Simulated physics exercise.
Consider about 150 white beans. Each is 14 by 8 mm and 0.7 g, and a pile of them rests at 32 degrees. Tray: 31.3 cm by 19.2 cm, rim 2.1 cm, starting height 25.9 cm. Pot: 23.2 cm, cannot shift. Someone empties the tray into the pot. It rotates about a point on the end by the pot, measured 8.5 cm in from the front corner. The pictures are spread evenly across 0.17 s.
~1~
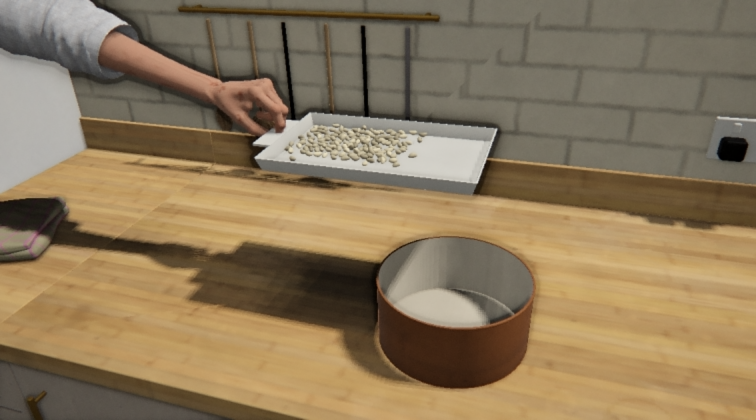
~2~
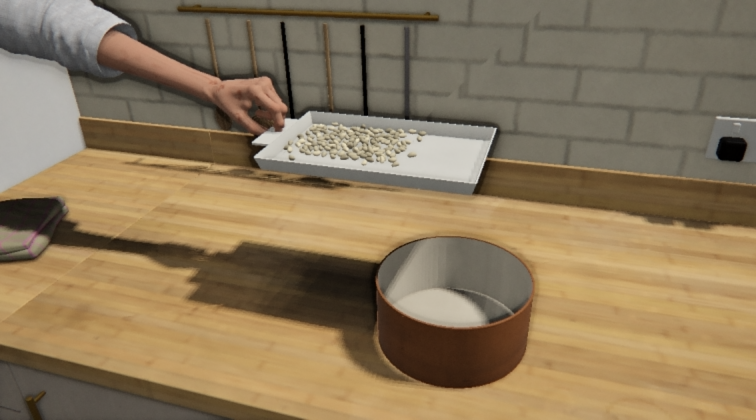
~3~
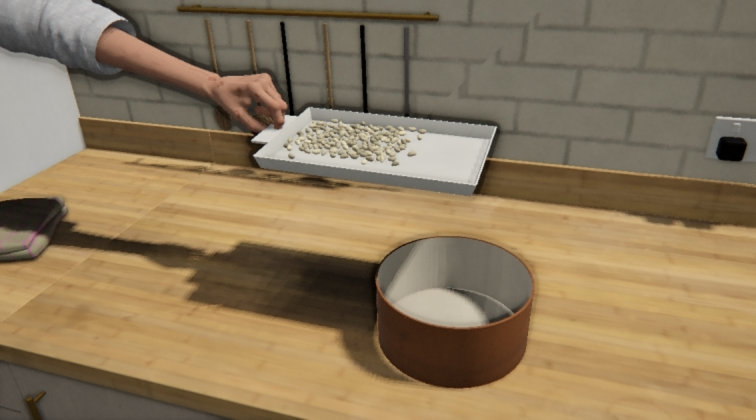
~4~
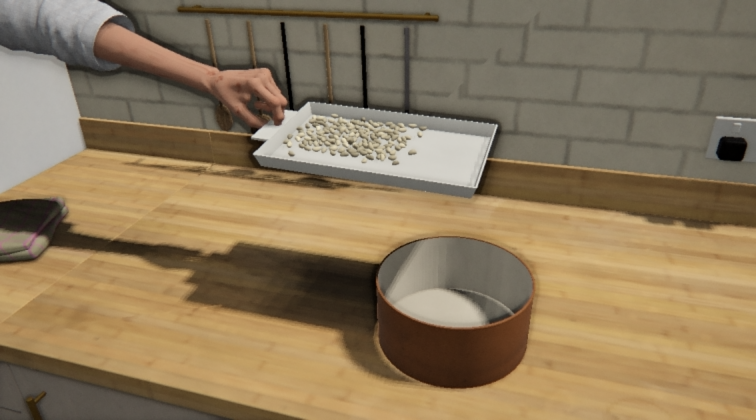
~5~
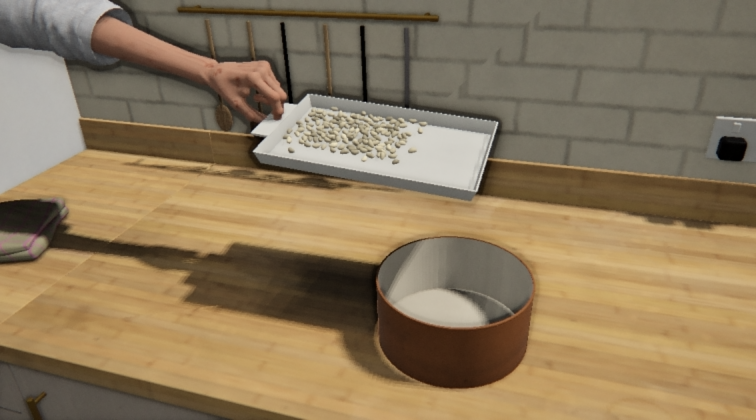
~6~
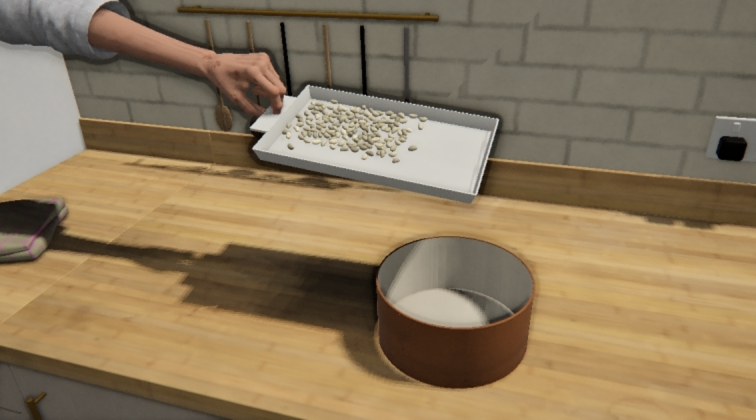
A hand slowly tilts a white tray of beans above a counter with a pot.
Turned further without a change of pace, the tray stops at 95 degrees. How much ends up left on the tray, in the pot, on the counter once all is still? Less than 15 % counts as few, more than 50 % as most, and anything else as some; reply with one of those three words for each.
Here it is: Tray: Few, pot: Most, counter: Few.
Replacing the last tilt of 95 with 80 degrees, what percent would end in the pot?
Near 90 %, then.
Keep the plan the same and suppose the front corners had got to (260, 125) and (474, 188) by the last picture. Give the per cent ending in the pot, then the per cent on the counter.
In the pot: 65 per cent; on the counter: 35 per cent.
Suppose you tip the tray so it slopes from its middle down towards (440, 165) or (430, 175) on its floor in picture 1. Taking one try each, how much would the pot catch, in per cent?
About 45 per cent on the first try and 75 per cent on the second.
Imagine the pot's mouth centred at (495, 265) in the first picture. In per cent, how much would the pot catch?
Roughly 75 per cent.
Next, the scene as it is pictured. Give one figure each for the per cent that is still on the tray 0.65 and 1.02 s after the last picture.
Sequence: 40; 0.
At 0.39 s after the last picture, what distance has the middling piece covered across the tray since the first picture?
10 cm.
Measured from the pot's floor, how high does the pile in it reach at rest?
Roughly 1.5 centimetres.
Then, 0.39 s after the last picture, tilt 52 degrees; the tray holds 100 %, the pot 0 %.
Then, 0.65 s after the last picture, tilt 78 degrees; the tray holds 40 %, the pot 30 %.
Then, 1.02 s after the last picture, tilt 95 degrees; the tray holds 0 %, the pot 95 %.
In the end, tray 0 %, pot 95 %, counter 5 %.
